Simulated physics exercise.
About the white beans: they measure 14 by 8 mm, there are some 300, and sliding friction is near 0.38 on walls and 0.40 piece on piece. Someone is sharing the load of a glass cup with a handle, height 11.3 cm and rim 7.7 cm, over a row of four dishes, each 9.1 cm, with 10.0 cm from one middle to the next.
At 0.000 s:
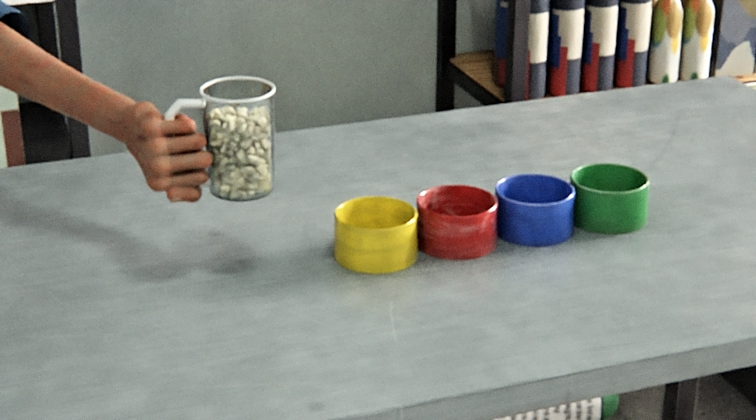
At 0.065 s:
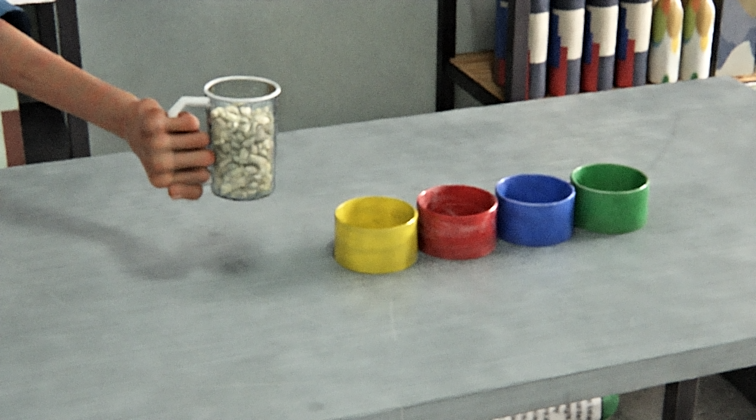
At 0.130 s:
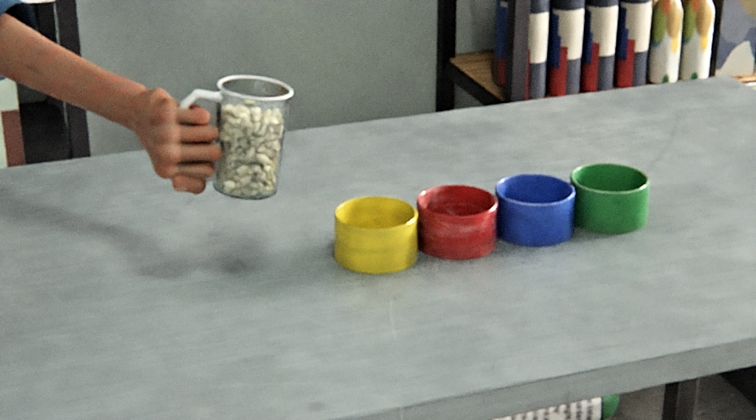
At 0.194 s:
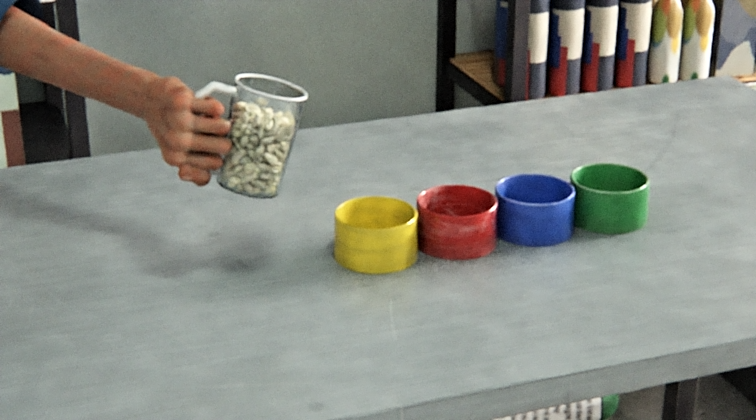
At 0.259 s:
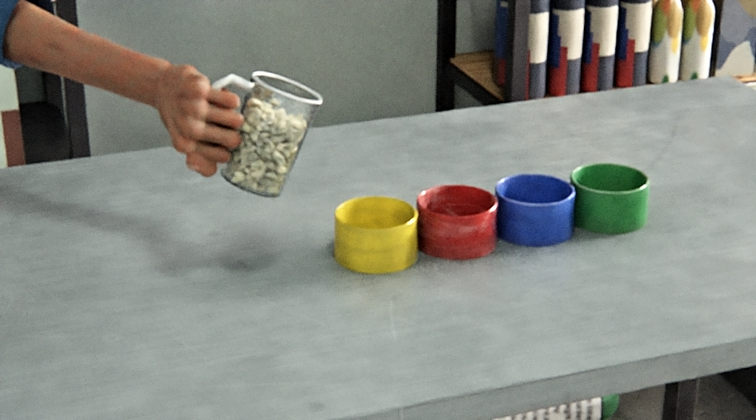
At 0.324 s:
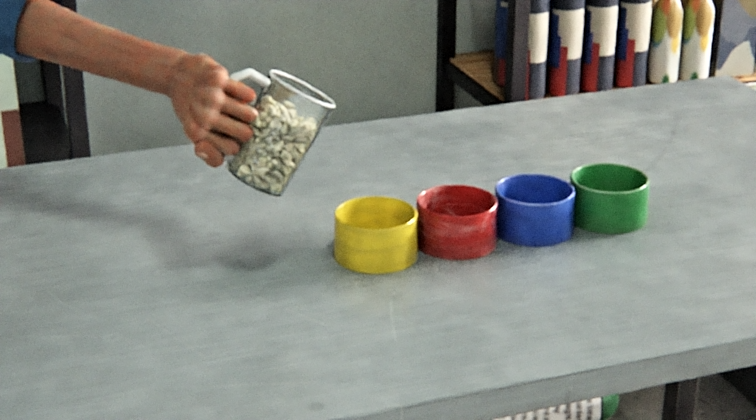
The clip shows a hand holding a clear handled cup of white beans above a gray table, left of yellow, red, blue and green dishes in a row; the hand moves slightly right while tilting the cup toward them.
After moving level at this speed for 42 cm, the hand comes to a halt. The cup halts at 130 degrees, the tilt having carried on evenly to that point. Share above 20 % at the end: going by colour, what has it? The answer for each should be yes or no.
Red - yes, blue - no, green - no, yellow - no, counter - no.
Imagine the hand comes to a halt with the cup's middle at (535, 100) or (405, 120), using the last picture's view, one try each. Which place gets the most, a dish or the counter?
On the first run most goes to red, and on the second to red.
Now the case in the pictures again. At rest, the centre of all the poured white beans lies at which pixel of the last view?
At about (464, 219).
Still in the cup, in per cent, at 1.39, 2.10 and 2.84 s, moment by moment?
0, 0, 0.
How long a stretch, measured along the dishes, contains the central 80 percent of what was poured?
It covers some 6 centimetres of the row.
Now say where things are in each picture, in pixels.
The first picture shows cup at (240, 140), tilt 0 degrees, lip at (273, 86), moved 0.0 cm; middle of the pieces at (237, 152); yellow dish at (376, 213); red dish at (457, 201); blue dish at (535, 189); green dish at (610, 178).
The second picture shows cup at (242, 139), tilt 2 degrees, lip at (277, 86), moved 0.3 cm; middle of the pieces at (239, 152).
The third picture shows cup at (250, 138), tilt 8 degrees, lip at (290, 89), moved 1.1 cm; middle of the pieces at (246, 150).
The fourth picture shows cup at (259, 137), tilt 16 degrees, lip at (305, 93), moved 2.2 cm; middle of the pieces at (254, 148).
The fifth picture shows cup at (269, 136), tilt 23 degrees, lip at (319, 97), moved 3.2 cm; middle of the pieces at (262, 146).
The sixth picture shows cup at (278, 135), tilt 31 degrees, lip at (332, 103), moved 4.3 cm; middle of the pieces at (270, 144); yellow dish at (376, 213); red dish at (457, 201); blue dish at (535, 189); green dish at (610, 178). Its pace works out near 115 degrees a second; the hand travels 16 cm a second.
After 1.39 s, tilt 130 degrees; cup holds 0 %, red 95 %.
Then, at 2.10 s, tilt 130 degrees; cup holds 0 %, red 90 %, blue 5 %.
After 2.84 s, tilt 130 degrees; cup holds 0 %, red 90 %, blue 5 %.
In the end, at 3.1 s, red 90 %, blue 5 %, green 0 %, yellow 0 %, counter 10 %.
